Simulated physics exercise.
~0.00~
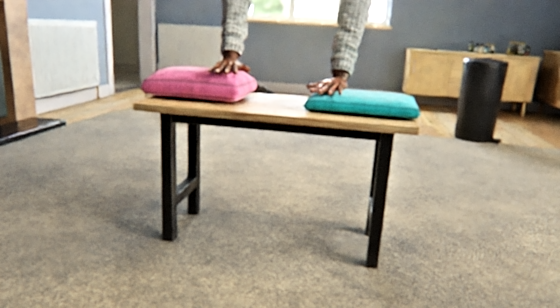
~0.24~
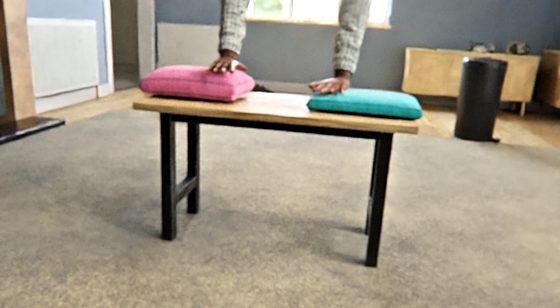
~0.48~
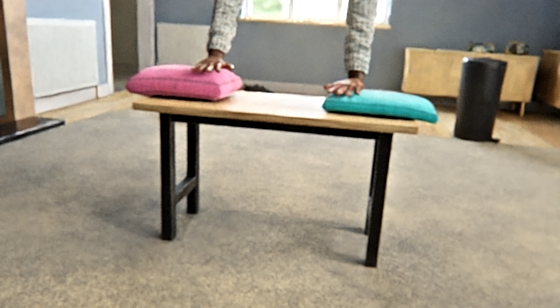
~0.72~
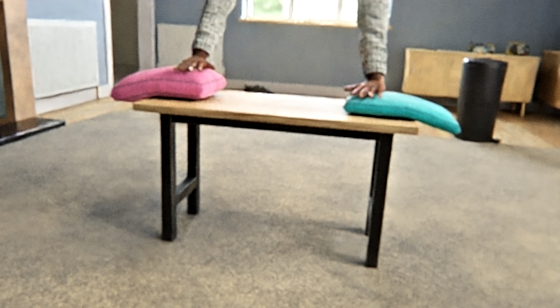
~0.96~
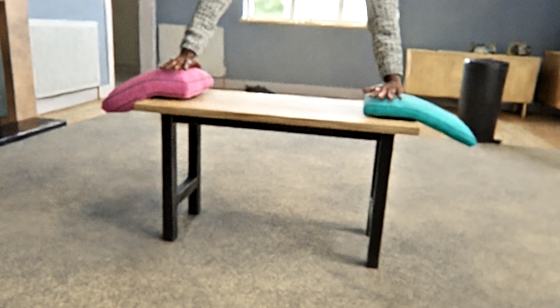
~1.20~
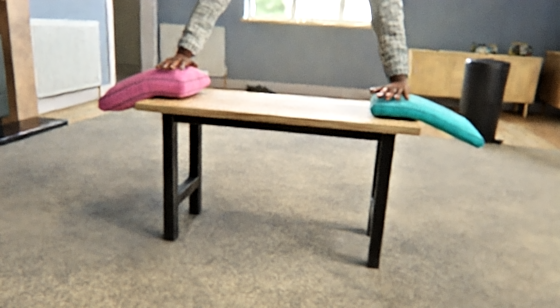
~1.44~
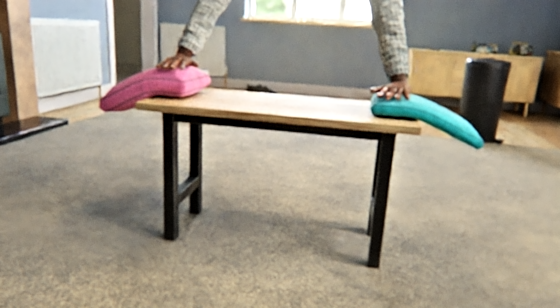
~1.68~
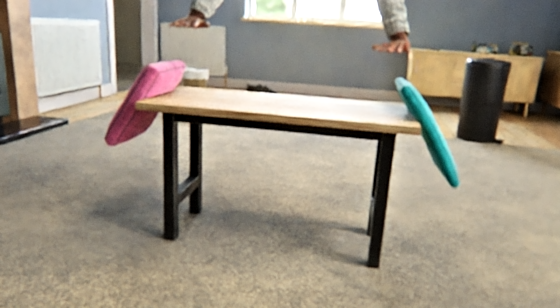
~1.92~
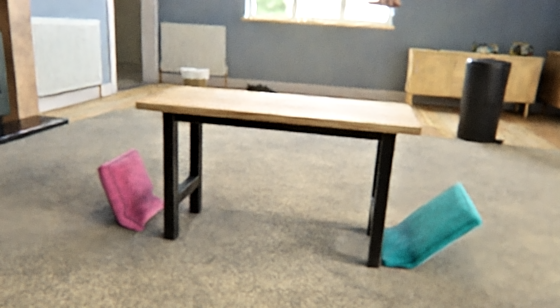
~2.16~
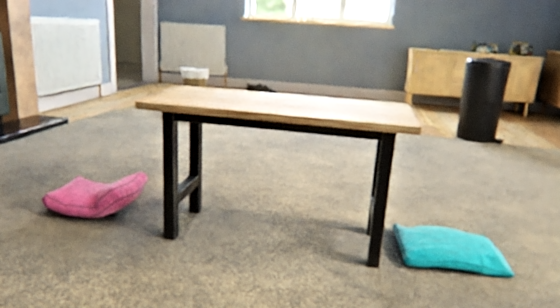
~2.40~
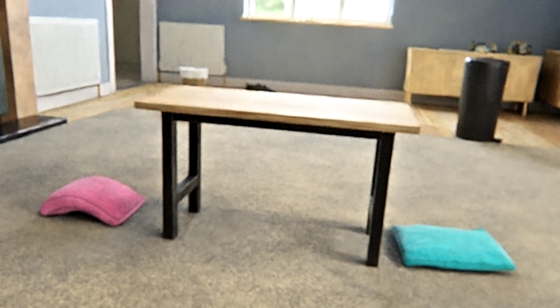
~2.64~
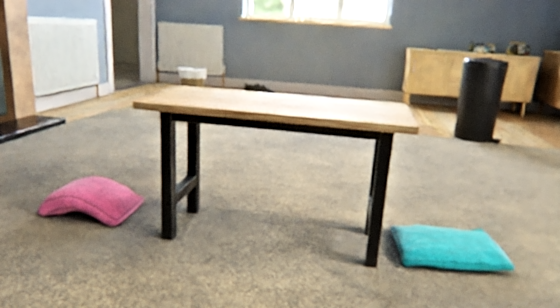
A pink soft bag and a turquoise folded blanket lie on a wooden side table with black legs, each under one hand of a person in grey knitted sleeves, seen from the front in a carpeted room with blue-grey walls. The hands slide them apart, the pink one left and the turquoise one right, until both overhang the ends. The hands pause, then lift and draw back. Both items tip outwards and drop off opposite ends. They settle on the carpet, pink at left and turquoise at right, leaving the tabletop bare.
